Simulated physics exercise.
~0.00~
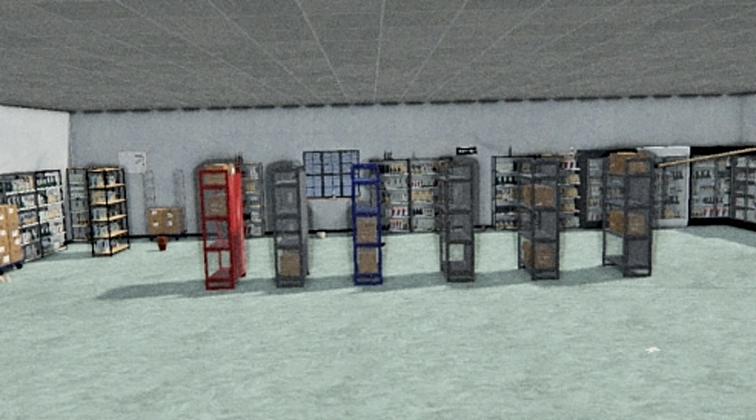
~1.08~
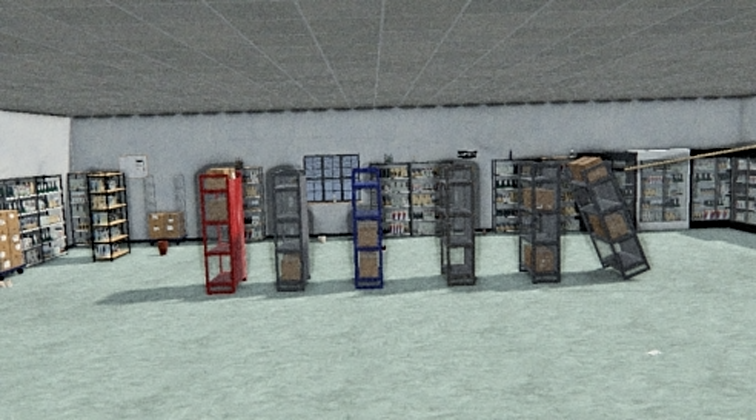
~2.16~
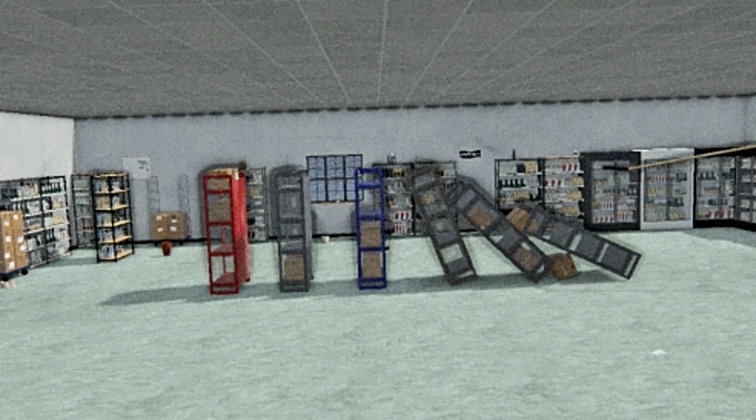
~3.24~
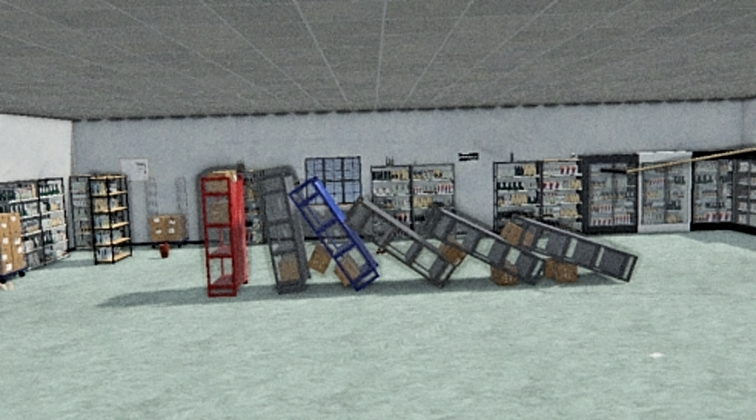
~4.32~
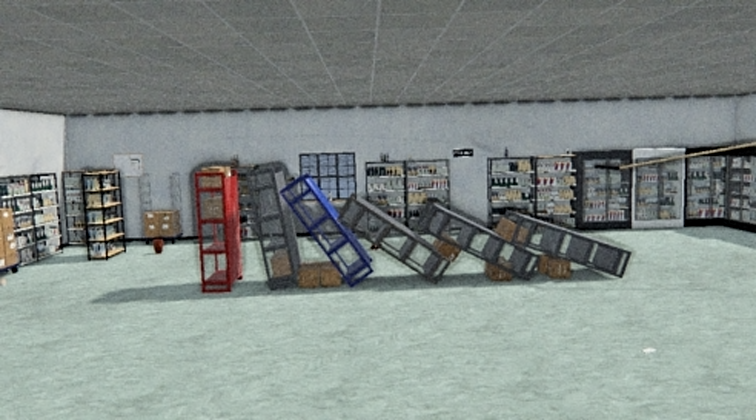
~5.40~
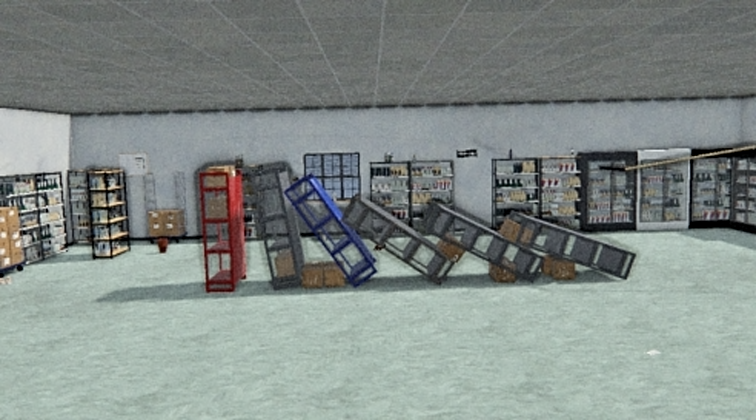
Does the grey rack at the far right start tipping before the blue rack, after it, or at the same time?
The grey rack at the far right starts tipping first. The blue rack is still upright then and only tilts later, once the racks to its right have gone over.
